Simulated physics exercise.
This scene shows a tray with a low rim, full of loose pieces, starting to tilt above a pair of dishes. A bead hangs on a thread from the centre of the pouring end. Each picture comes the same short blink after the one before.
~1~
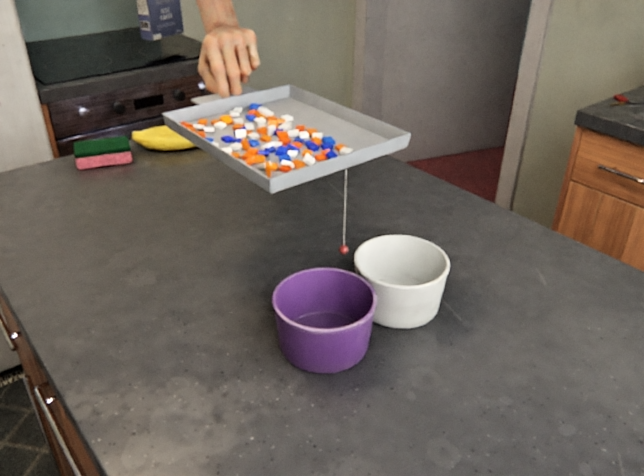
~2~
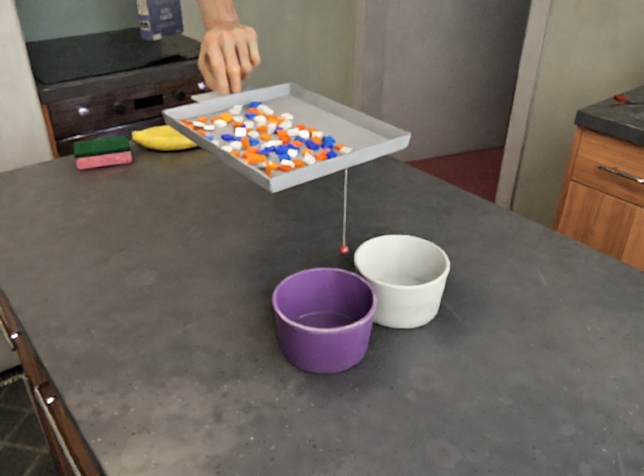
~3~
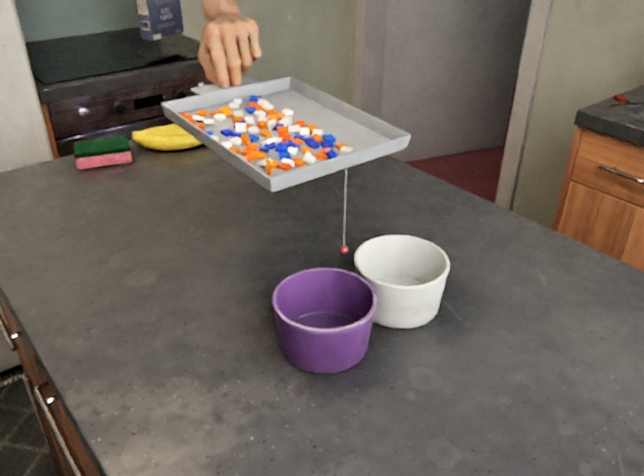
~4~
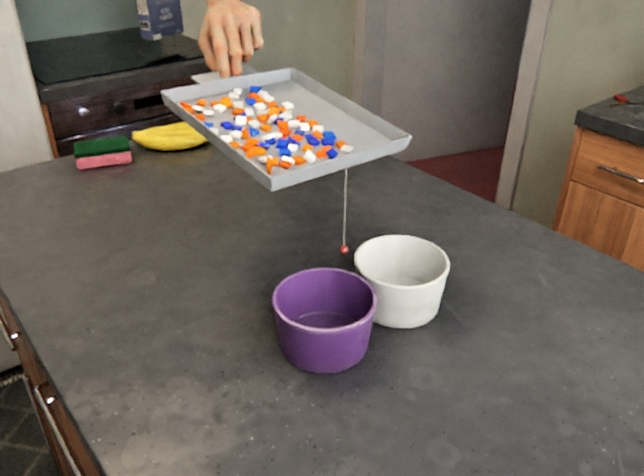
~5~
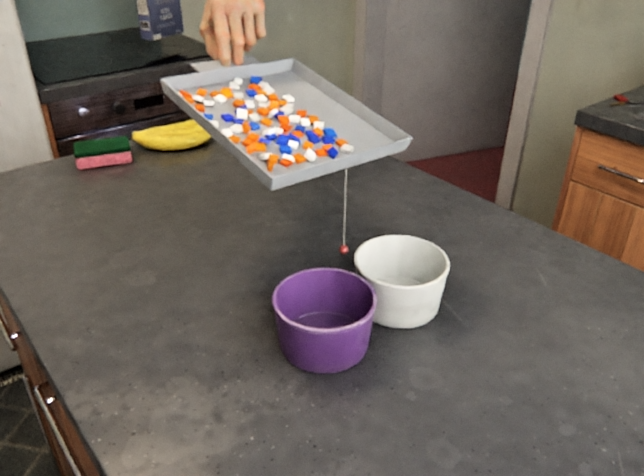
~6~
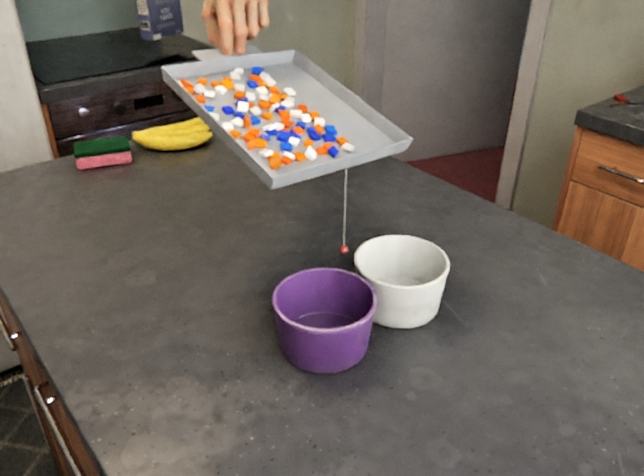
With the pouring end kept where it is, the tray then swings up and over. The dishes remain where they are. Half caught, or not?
So the dishes get the majority of the load, I reckon.
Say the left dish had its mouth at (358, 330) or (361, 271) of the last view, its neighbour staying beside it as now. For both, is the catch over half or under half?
So that's a lesser portion the first time round, a greater portion the second.
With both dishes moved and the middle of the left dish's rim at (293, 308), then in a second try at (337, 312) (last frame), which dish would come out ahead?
Trial one goes to the one to the right, trial two to the one to the right.
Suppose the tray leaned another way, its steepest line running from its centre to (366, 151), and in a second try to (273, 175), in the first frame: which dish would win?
The first try favours the dish to the right; the second favours the dish to the left.
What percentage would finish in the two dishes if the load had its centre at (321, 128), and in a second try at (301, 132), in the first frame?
90 per cent for the first try, 90 per cent for the second.
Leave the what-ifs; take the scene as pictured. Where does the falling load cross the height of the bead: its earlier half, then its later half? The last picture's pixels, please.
I'd say around (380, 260) at first, then around (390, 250).
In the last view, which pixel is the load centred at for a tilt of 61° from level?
Mark it at roughly (343, 136) in the final frame.
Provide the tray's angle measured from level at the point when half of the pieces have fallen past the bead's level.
Roughly 110 degrees of turn.
Soon after the last picture, tray tipped steeply; all on the tray.
A little later, tray tipped right over; nearly all on the tray; a stray few in the left dish; a small part in the right dish; a stray few outside both.
Later still, tray tipped past a quarter turn; about a quarter in the left dish; about two thirds in the right dish; a small part outside both.
At rest, tray tipped past a quarter turn; about a quarter in the left dish; about two thirds in the right dish; a small part outside both.
